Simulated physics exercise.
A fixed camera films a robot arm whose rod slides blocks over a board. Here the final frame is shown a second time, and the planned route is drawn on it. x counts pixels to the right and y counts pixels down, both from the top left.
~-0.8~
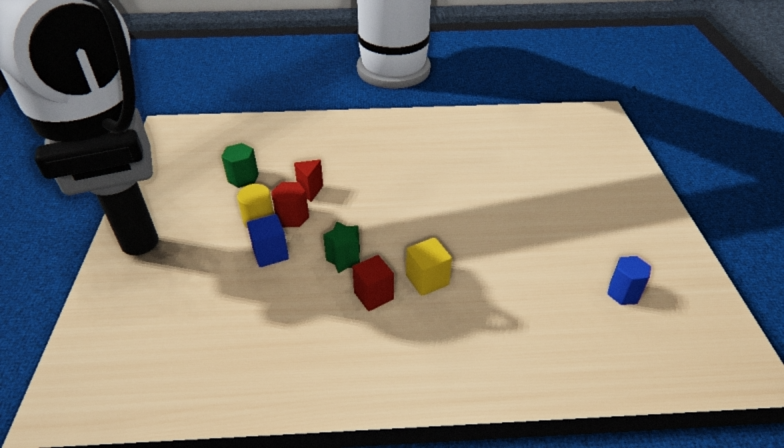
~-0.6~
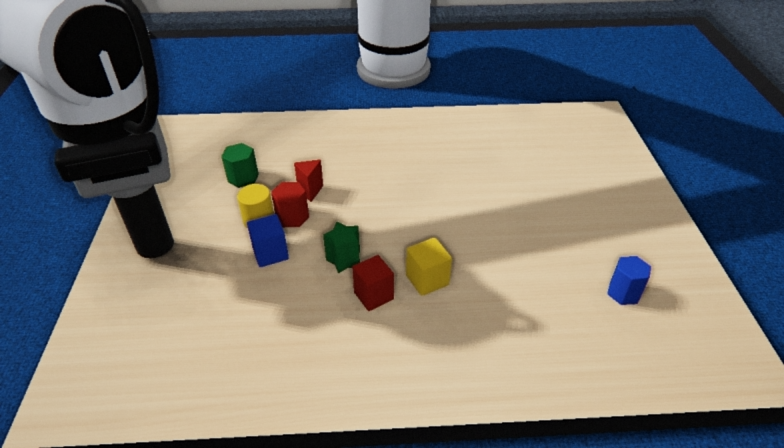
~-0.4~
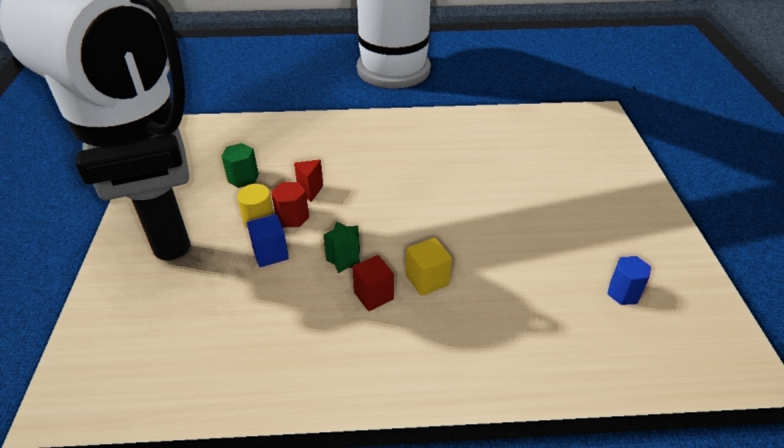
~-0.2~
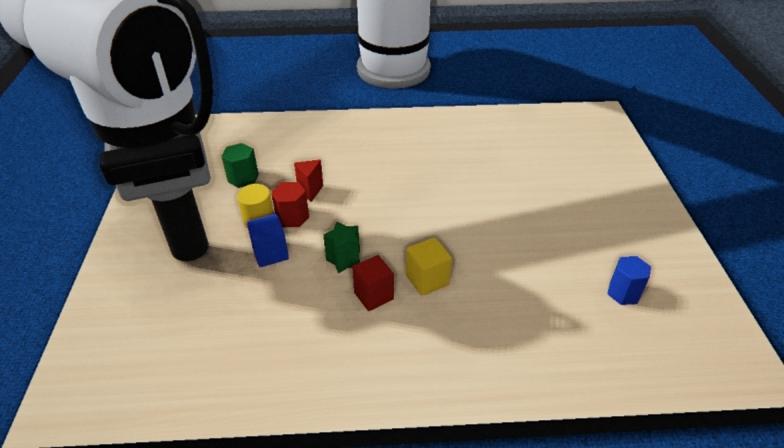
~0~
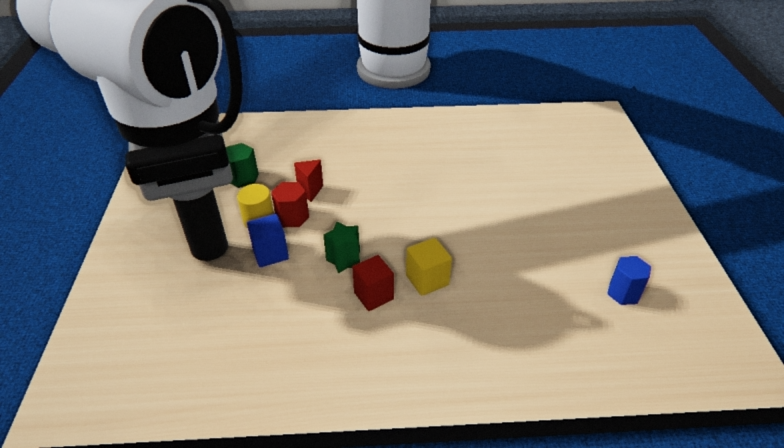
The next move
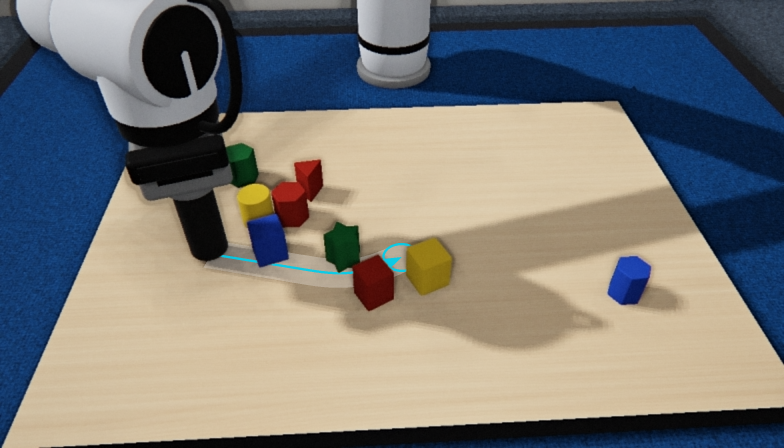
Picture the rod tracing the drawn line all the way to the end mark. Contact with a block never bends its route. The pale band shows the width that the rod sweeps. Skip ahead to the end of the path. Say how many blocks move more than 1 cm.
Looking at the path, I think two of the blocks end up more than 1 cm away.
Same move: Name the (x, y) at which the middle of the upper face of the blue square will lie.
It should be at about (323, 219).
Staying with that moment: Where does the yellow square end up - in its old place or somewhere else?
The block you're asking about stays where it is.
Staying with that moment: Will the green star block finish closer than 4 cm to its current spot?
No, I don't think so.
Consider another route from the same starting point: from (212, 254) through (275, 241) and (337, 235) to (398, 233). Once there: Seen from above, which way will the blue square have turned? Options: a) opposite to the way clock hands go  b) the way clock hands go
b: The way clock hands go.
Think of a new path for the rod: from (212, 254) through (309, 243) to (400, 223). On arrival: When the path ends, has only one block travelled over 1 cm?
Going by the path, no.
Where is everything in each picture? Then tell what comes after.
Rod's lower end (140, 243); blue square (265, 227); green star block (343, 233); red square (373, 269); yellow square (429, 253), in the first picture.
Rod (155, 246); blocks still, in the second picture.
Rod (172, 248); blocks still, in the third picture.
Rod (190, 248); blocks still, in the fourth picture.
Rod (210, 248); blue square (265, 227); green star block (343, 233); red square (373, 269); yellow square (429, 253), in the fifth picture.
Drawn move, from (212, 254) over (274, 264) and (339, 273) to (402, 257).
On the path given first. One third of the way, rod (273, 258); blue square (302, 226), turned 15° anticlockwise.
Two thirds of the way, rod (339, 267); blue square (323, 219), turned 50° anticlockwise; green star block (362, 231).
At the end, rod (402, 251); blue square (323, 219), turned 50° anticlockwise; green star block (396, 209), turned 60° anticlockwise; red square still; yellow square still.
